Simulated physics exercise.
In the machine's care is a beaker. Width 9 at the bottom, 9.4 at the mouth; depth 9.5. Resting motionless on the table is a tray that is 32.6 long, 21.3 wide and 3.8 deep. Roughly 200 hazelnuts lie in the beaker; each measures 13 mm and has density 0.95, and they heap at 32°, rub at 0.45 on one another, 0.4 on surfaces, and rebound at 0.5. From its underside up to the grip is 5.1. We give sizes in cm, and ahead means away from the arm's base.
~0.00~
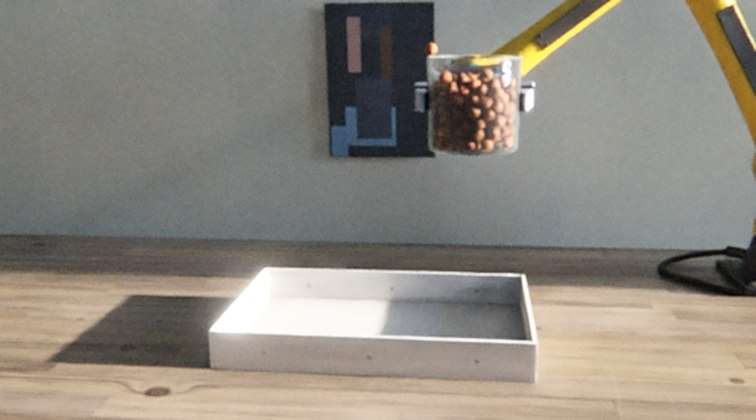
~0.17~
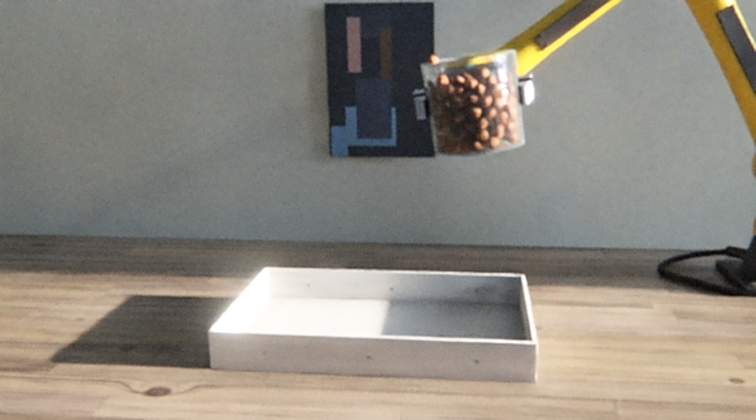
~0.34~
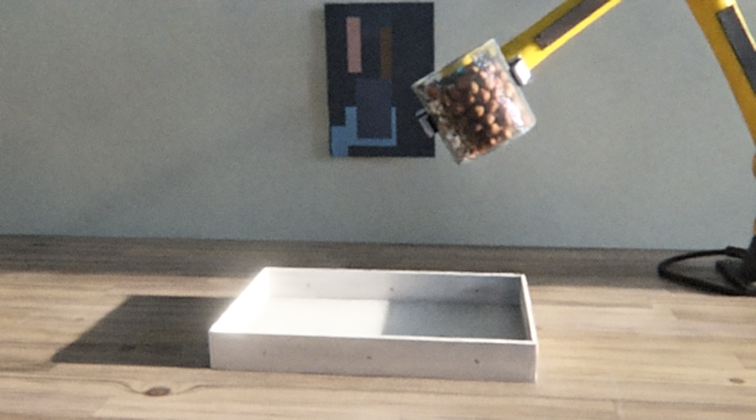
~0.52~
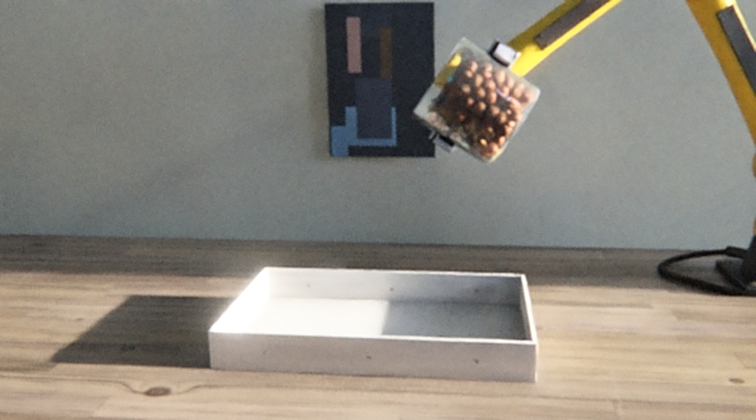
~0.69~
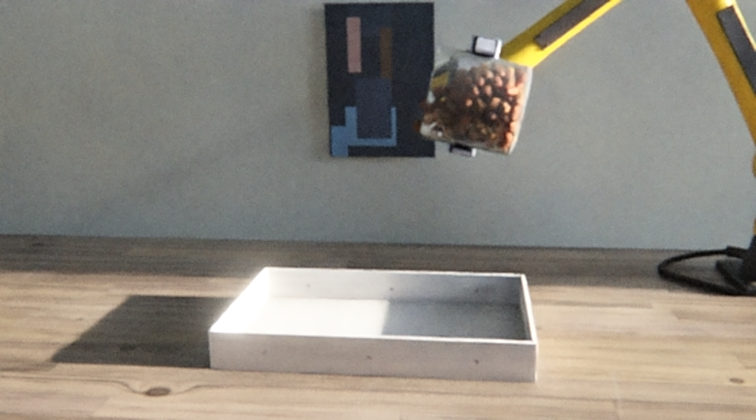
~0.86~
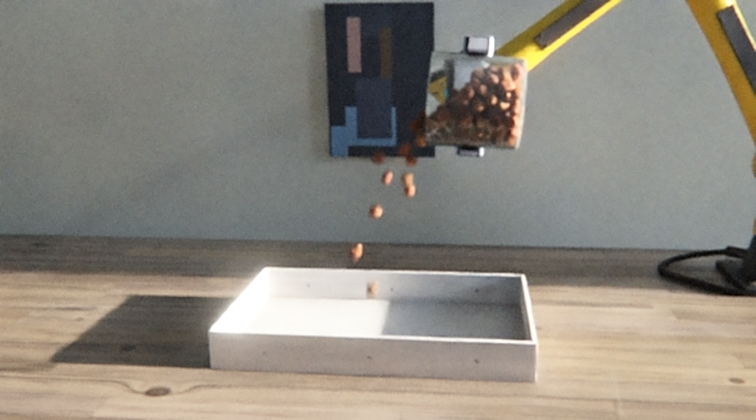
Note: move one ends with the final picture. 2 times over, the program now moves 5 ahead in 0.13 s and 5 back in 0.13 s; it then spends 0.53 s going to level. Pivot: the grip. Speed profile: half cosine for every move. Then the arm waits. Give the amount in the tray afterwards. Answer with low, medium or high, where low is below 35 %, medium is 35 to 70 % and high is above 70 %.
High.
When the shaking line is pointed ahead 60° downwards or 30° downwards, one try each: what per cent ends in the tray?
Some 40 and 65 per cent.
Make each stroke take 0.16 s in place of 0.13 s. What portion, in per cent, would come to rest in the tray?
Estimate: Near 75 per cent.
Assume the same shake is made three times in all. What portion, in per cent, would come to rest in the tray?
Roughly 90 in a hundred.
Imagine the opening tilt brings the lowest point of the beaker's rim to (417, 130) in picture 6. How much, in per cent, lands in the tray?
Roughly 50 per cent.
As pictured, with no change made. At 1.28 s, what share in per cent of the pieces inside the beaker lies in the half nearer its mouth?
That share comes to roughly 70 percent.
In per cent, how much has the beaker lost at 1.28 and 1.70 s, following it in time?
At the first moment 60 per cent, at the second 85 per cent.
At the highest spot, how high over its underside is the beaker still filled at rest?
Height at rest: About 3.0 centimetres.
After 1.28 s, tilted 86° forward, highest piece 26 above the table; 124 in the tray, 77 in the beaker, 3 in flight or on a rim.
After 1.70 s, tilted 29° forward, highest piece 28 above the table; 174 in the tray, 28 in the beaker, 2 on the table or floor.
After 2.11 s, level, highest piece 25 above the table; 174 in the tray, 28 in the beaker, 2 on the table or floor.
After 3.16 s, level, highest piece 25 above the table; 174 in the tray, 28 in the beaker, 2 on the table or floor.
In the end, 174 in the tray, 28 in the beaker, 2 on the table or floor. That is 85 % in the tray.
